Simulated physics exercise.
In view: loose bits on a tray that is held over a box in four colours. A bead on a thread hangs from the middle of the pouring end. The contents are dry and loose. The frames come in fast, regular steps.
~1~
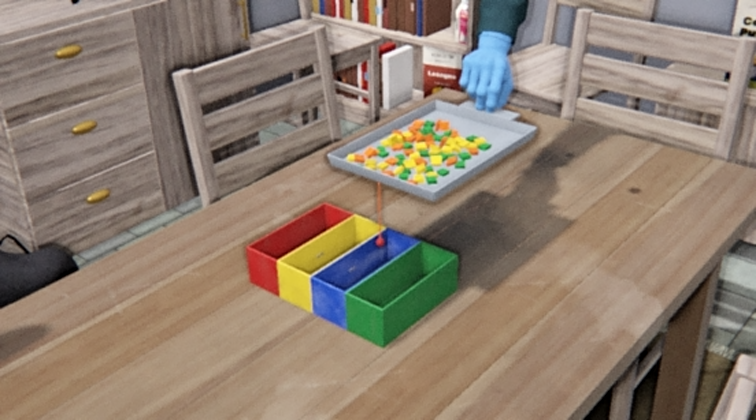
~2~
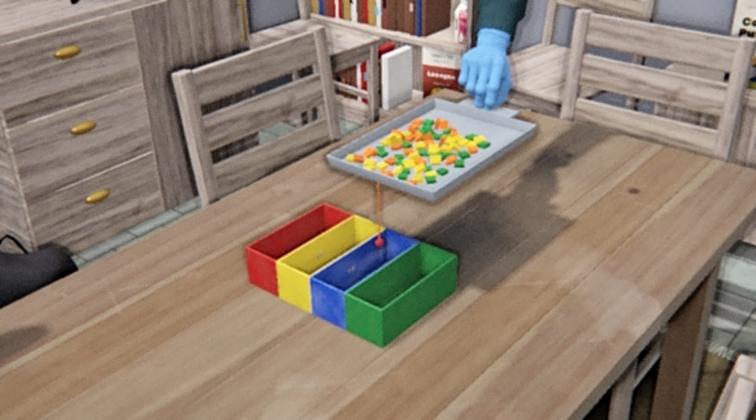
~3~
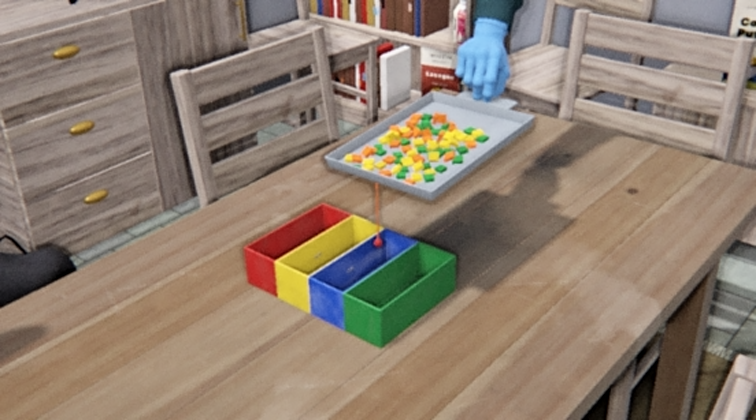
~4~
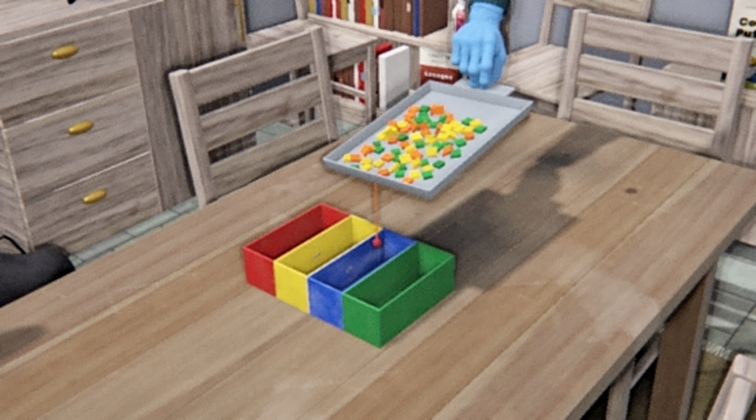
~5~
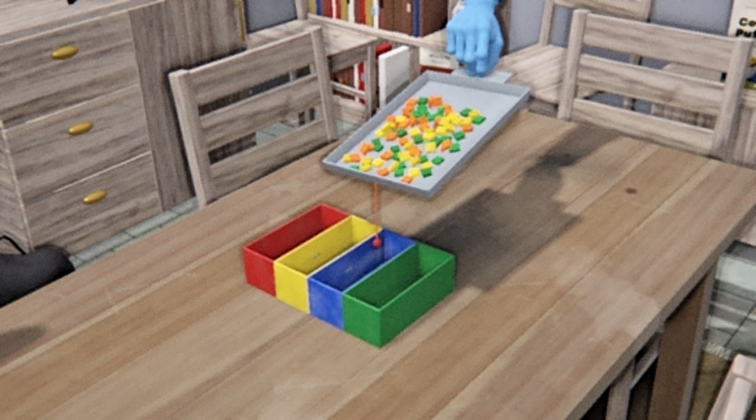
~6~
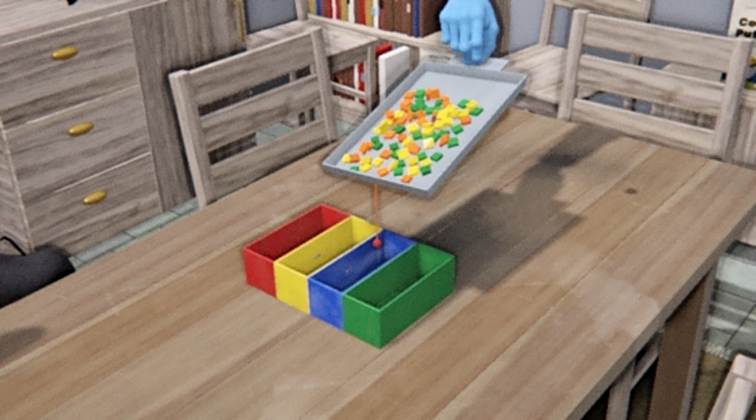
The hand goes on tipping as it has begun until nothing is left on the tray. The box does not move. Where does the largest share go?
It favours the yellow compartment.
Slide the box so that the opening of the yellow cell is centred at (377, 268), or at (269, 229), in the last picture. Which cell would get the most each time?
First the red one, then that green cell.
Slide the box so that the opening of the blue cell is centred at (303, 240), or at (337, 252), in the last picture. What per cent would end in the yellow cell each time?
In turn 0 and 20 in a hundred.
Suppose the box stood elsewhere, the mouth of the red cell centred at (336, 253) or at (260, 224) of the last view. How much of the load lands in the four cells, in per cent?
Near 80 % and 100 %.
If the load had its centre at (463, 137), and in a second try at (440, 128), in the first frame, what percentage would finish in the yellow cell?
About 60 and 60 per cent.
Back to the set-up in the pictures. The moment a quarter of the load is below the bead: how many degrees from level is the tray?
Near 105 degrees.
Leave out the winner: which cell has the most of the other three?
Second comes the blue cell.
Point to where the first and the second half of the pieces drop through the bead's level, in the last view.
Early half (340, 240), late half (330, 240).
Soon after the last picture, tray tipped steeply; nearly all on the tray; a stray few falling or outside the box.
A little later, tray tipped past a quarter turn; about two thirds on the tray; a small part in the yellow cell; a small part in the blue cell; a stray few in the red cell; a small part falling or outside the box.
Later still, tray tipped past a quarter turn; about two thirds in the yellow cell; about a quarter in the blue cell; a small part in the red cell; a stray few in the green cell; a stray few falling or outside the box.
At rest, tray tipped past a quarter turn; about two thirds in the yellow cell; about a quarter in the blue cell; a small part in the red cell; a stray few in the green cell; a stray few outside the box.
